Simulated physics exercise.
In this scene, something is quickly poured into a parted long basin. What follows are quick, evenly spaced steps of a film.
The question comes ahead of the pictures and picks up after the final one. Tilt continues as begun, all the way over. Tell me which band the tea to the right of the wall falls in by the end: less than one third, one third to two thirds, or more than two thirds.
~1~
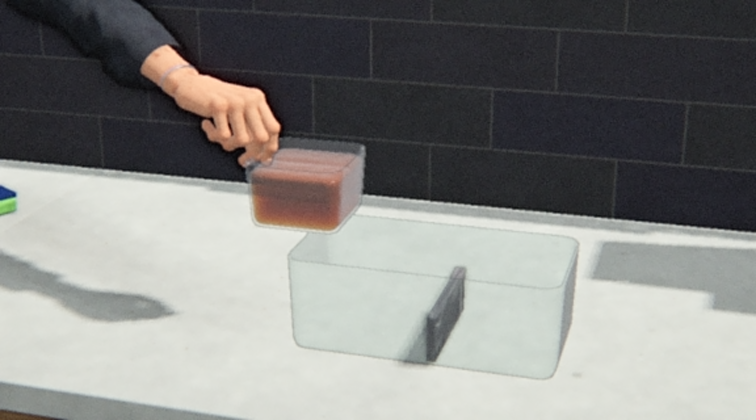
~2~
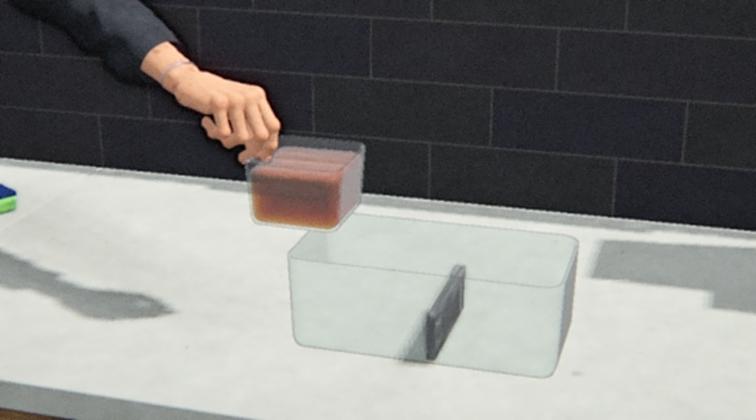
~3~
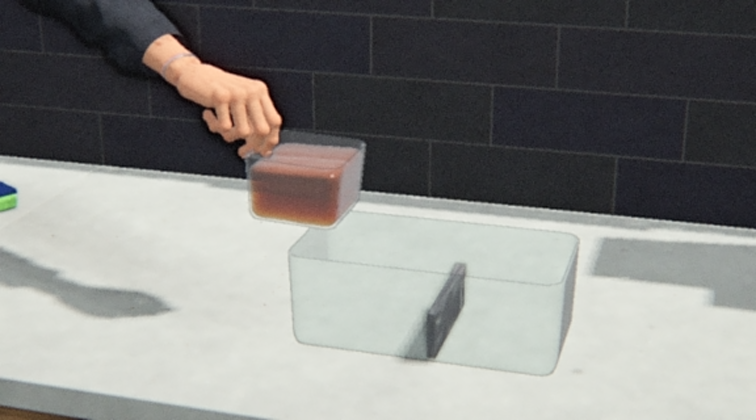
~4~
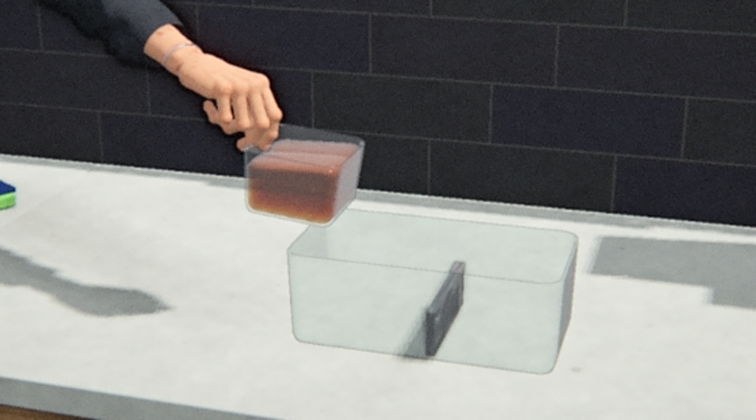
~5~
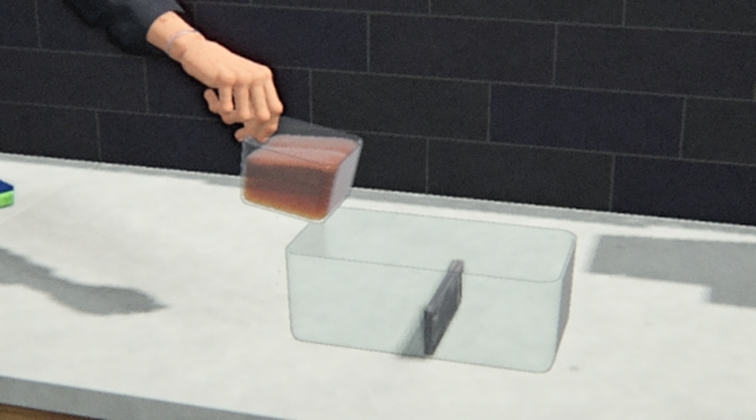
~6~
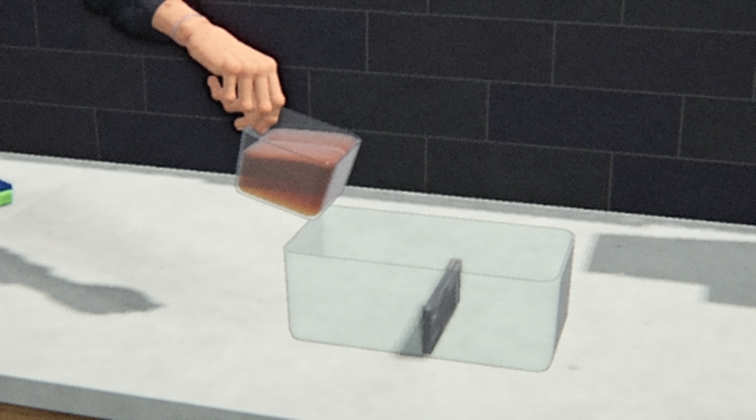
Well, the amount right of the wall falls short of a third.
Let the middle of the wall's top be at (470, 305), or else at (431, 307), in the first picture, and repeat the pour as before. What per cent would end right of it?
Around 10 percent in try one and around 65 percent in try two.
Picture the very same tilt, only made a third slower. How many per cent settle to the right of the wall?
About 10 per cent.
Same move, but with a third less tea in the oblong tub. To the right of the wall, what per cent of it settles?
5 per cent.
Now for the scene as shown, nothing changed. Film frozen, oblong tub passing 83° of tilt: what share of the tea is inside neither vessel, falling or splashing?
Around 40 in a hundred.
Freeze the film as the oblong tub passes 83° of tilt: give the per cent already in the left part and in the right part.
The left part 15 per cent, the right part 0.
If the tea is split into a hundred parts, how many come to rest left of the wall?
That works out to roughly 70 percent.
A moment on, the oblong tub is tipped on its side and 49 per cent is still to pour, 13 is left of the wall and 0 right of it.
Next, the oblong tub is tipped right over and 3 per cent is still to pour, 61 is left of the wall and 27 right of it.
Then the oblong tub is tipped right over and 0 per cent is still to pour, 72 is left of the wall and 27 right of it.
Later the oblong tub is tipped right over and 0 per cent is still to pour, 72 is left of the wall and 27 right of it.
At rest 72 per cent lies left of the wall, 27 right of it and 1 outside.
